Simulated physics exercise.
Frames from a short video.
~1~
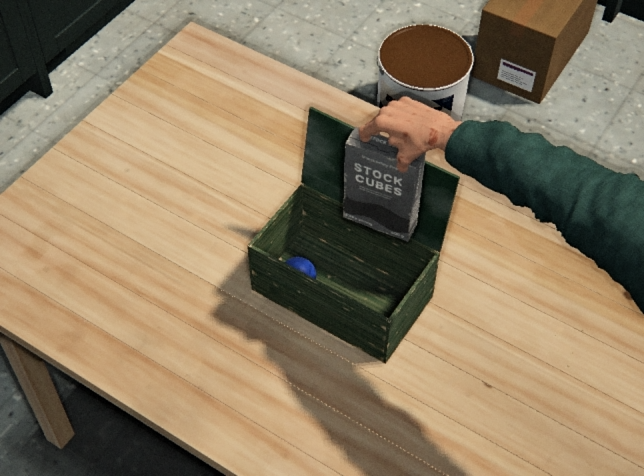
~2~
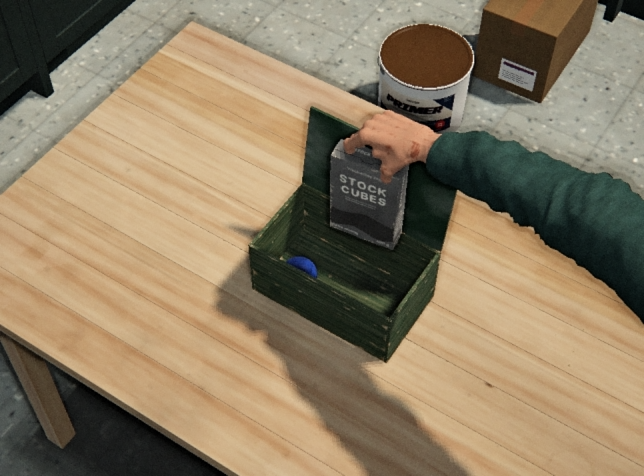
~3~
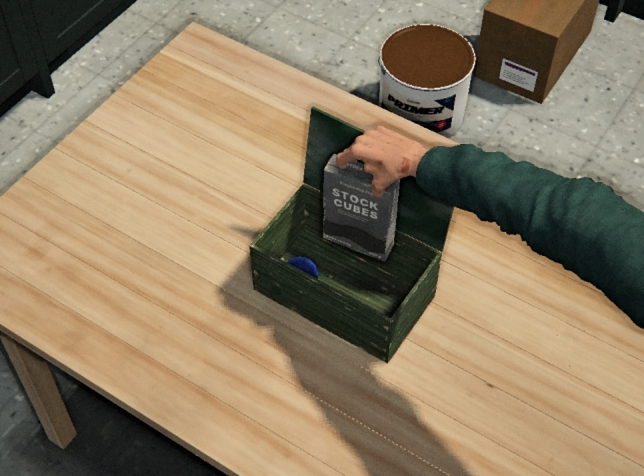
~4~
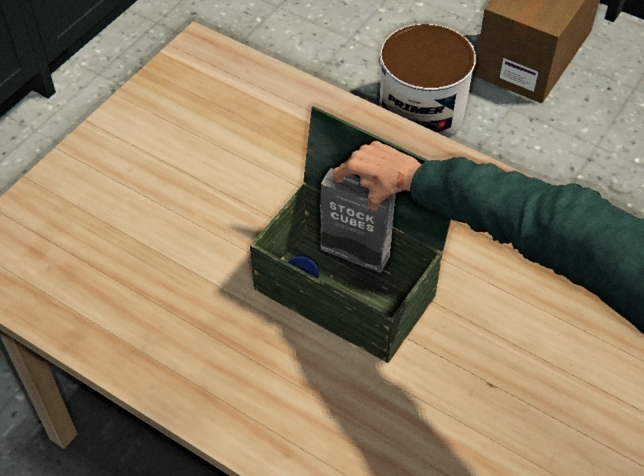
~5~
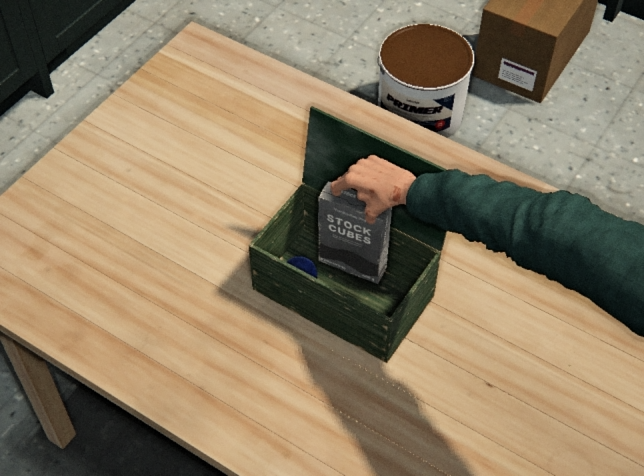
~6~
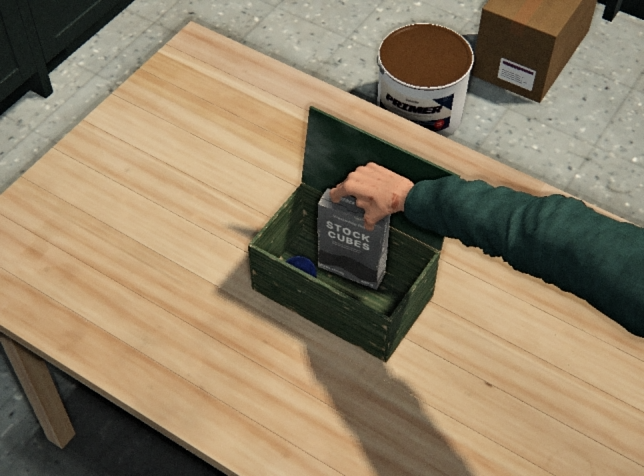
The video shows a hand in a green sleeve holding a grey packet of stock cubes above an open green wooden box on a table, moving it slightly left and lowering it into the box beside a blue object.
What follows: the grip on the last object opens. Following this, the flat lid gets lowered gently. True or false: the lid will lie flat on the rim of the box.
False.
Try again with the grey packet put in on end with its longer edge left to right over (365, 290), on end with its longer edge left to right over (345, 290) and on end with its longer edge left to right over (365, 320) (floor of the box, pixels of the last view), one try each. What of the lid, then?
First try: It gets propped open; second try: It gets propped open; third try: It gets propped open.
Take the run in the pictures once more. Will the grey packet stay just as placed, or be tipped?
Well, the grey packet ends up skewed.
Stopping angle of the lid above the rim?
Near 18° up from the rim.
Then, 0.90 s on from there, lid starting down; grey packet shifted about its own width near (352, 264).
Then, 1.50 s on from there, lid 66° above the rim; grey packet shifted about its own width near (352, 264).
Then, 2.00 s on from there, lid 40° above the rim; grey packet turned 4° from how it was put near (350, 266).
Then, 2.80 s on from there, lid 19° above the rim; grey packet turned 29° from how it was put near (343, 280).
In the end, lid 19° above the rim; moved from the start, grey packet; blue ball unmoved. At the end, from the last picture's camera, grey packet near (343, 280).
